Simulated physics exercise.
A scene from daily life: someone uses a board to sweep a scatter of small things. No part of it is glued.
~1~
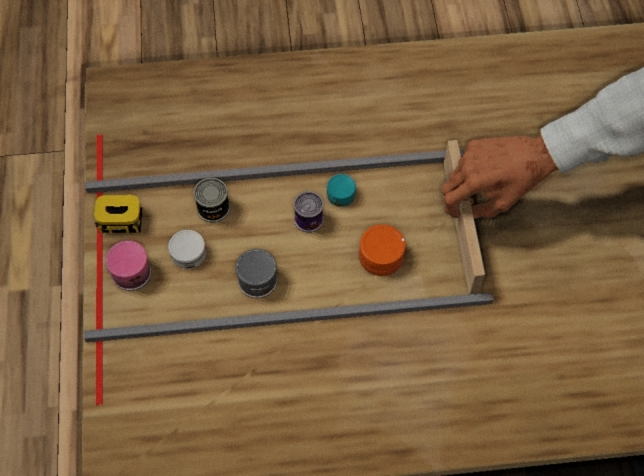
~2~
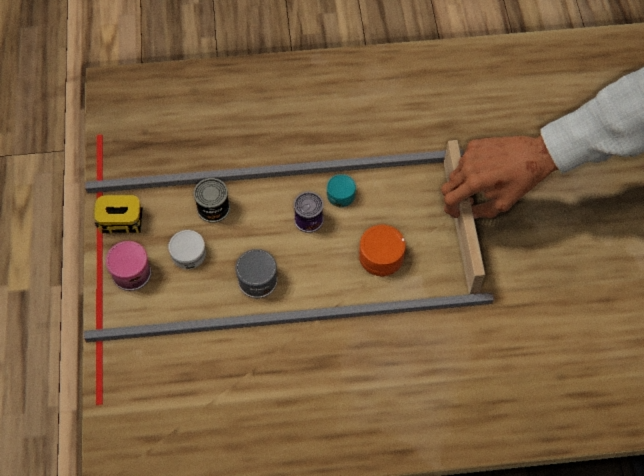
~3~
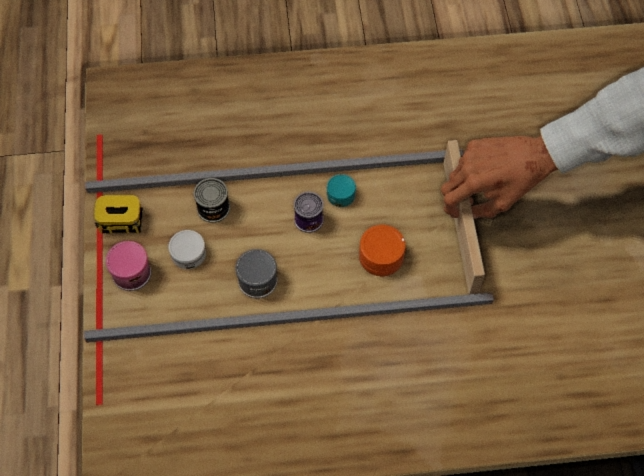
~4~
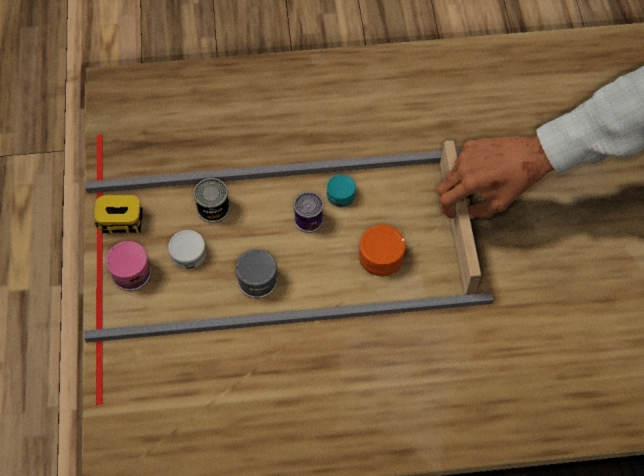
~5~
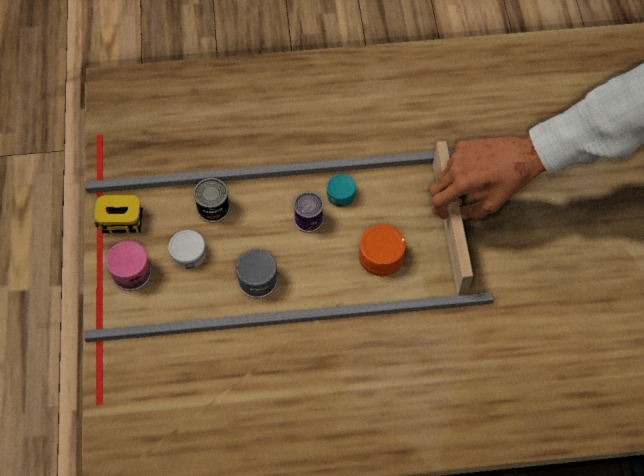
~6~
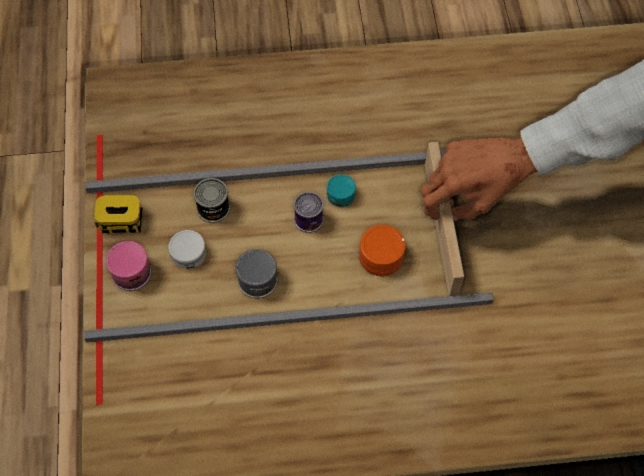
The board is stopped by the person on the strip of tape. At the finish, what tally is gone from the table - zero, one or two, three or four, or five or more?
The tally gone is five or more.
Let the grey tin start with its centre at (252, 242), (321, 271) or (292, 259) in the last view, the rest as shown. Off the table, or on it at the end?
In that order, it tumbles off; tumbles off; is lost.
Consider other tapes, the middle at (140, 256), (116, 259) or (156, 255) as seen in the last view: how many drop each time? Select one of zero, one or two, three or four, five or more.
Taking the tapes one at a time, the count is one to two, then three or four, then just one or two.
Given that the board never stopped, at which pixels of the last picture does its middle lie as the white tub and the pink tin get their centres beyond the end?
The middle is at (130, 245) when it's the white tub, and at (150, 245) when it's the pink tin.
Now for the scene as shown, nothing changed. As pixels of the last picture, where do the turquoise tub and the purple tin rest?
You'll find the turquoise tub at roughly (84, 206) and the purple tin at roughly (83, 229).
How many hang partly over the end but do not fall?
It would come to 2.
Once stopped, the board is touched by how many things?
Count recorded: 2.
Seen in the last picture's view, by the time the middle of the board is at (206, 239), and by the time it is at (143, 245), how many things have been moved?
Moved so far: 6, then 8.
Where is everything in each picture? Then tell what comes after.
In the first picture, yellow case (119, 215); pink tin (129, 266); white tub (188, 250); board (463, 216); tape (99, 260).
In the second picture, pink tin (129, 266); grey tin (257, 274).
In the third picture, white tub (188, 250); purple tin (309, 212).
In the fourth picture, yellow case (119, 215); orange lid (382, 251).
In the fifth picture, pink tin (129, 266); board (452, 217).
In the sixth picture, yellow case (119, 215); pink tin (129, 266); white tub (188, 250); board (443, 218); tape (99, 260).
Soon after, none off yet; yellow case at rest near (119, 215); pink tin at rest near (129, 266); white tub at rest near (188, 250).
At rest, the number that fall off is five or more; fallen, orange lid, grey tin, black tin, white tub, pink tin and yellow case.
